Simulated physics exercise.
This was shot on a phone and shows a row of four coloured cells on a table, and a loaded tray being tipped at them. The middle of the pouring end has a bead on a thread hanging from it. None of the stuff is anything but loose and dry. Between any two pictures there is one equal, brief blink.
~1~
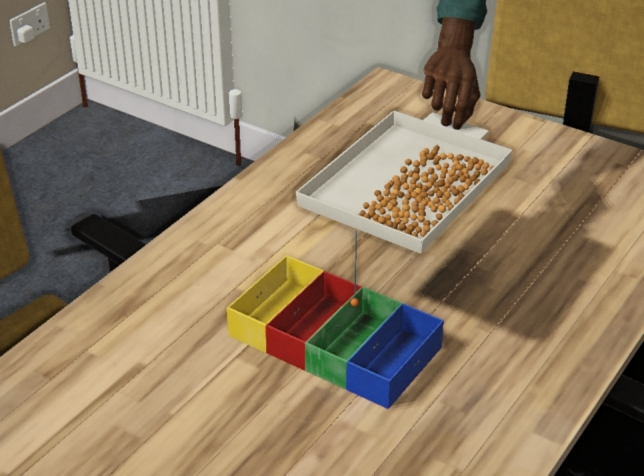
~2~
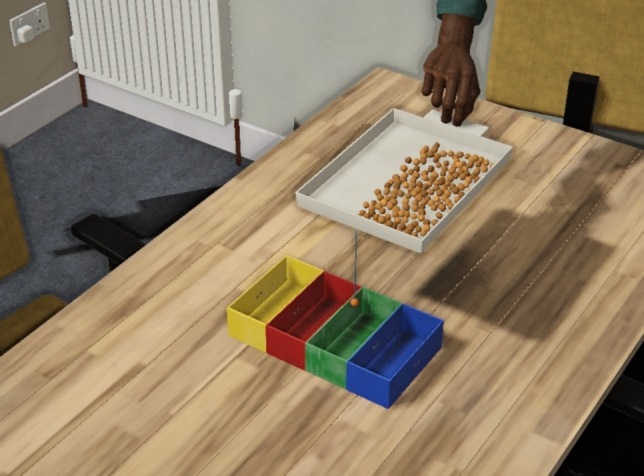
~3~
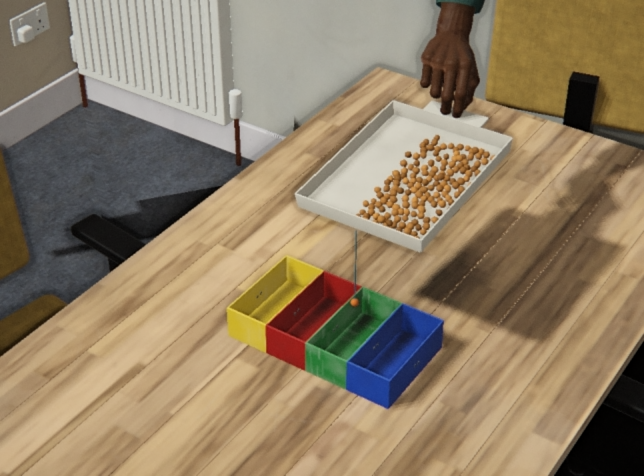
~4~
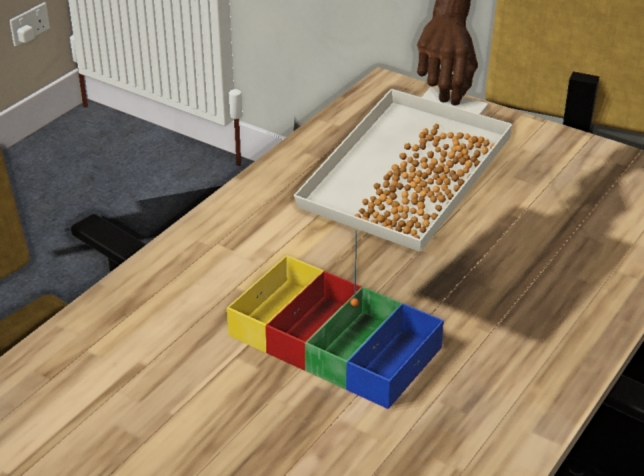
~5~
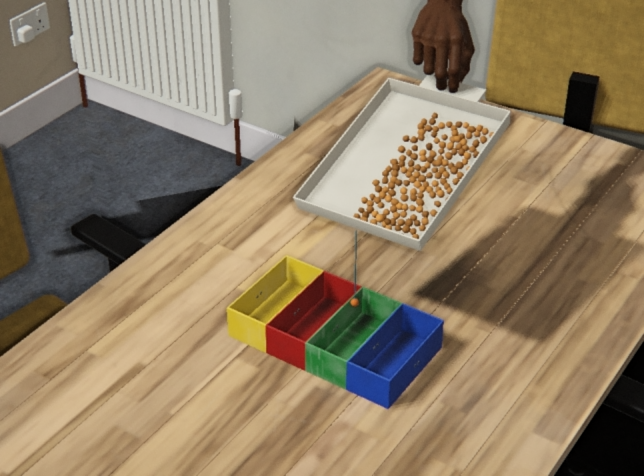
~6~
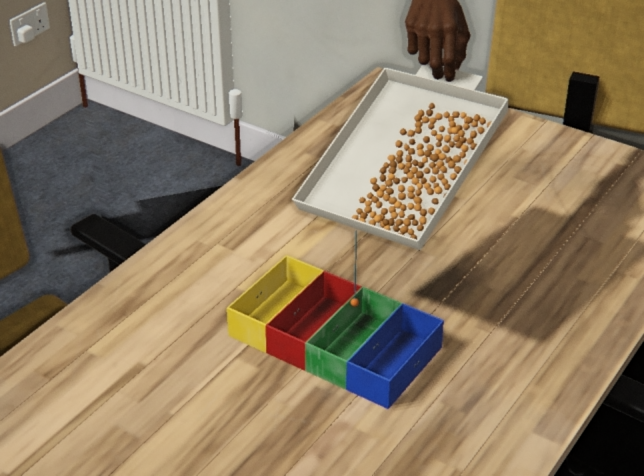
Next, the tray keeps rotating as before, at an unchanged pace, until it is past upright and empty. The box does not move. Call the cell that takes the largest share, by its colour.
Most goes to the red cell.
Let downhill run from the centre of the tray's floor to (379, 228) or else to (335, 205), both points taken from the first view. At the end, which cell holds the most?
Try 1 - blue. Try 2 - the cell in red.
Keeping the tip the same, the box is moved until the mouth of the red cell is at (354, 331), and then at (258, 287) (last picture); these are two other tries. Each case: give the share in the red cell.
In order: 20 percent and 0 percent.
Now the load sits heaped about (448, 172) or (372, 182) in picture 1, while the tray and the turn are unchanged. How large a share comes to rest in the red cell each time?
In order, about 30 and 50 in a hundred.
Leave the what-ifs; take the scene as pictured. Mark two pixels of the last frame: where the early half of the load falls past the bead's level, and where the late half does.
(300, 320) first, (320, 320) later.
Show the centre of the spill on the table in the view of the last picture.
The middle lies near (271, 410).
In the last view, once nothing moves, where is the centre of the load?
(305, 348).
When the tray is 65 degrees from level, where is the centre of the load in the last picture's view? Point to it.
Roughly (361, 200).
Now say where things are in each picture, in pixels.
The first frame shows corners of the pouring end at (298, 192) and (421, 239), level; middle of the load at (424, 195), roasted chickpeas; bead on its thread at (355, 302); yellow cell at (247, 327); red cell at (286, 345); green cell at (326, 363); blue cell at (368, 382).
The second frame shows corners of the pouring end at (298, 192) and (421, 239), level; middle of the load at (424, 194).
The third frame shows corners of the pouring end at (297, 193) and (421, 239), tipped barely, lowest at the left corner; middle of the load at (424, 190).
The fourth frame shows corners of the pouring end at (296, 195) and (419, 239), tipped a little, lowest at the left corner; middle of the load at (424, 184).
The fifth frame shows corners of the pouring end at (295, 197) and (418, 239), tipped clearly, lowest at the left corner; middle of the load at (422, 179).
The sixth frame shows corners of the pouring end at (295, 199) and (417, 239), tipped clearly, lowest at the left corner; middle of the load at (420, 175); yellow cell at (247, 327); red cell at (286, 345); green cell at (326, 363); blue cell at (368, 382).
Soon, tray tipped steeply; nearly all on the tray; a stray few falling or outside the box.
A while on, tray tipped past a quarter turn; nearly all on the tray; a stray few in the red cell; a stray few in the yellow cell; a stray few falling or outside the box.
Towards the end, tray tipped past a quarter turn; about a third in the red cell; about a quarter in the green cell; a small part in the yellow cell; a small part in the blue cell; about a quarter falling or outside the box.
Finally, tray tipped past a quarter turn; about a third in the red cell; about a quarter in the green cell; a small part in the yellow cell; a small part in the blue cell; about a quarter outside the box.
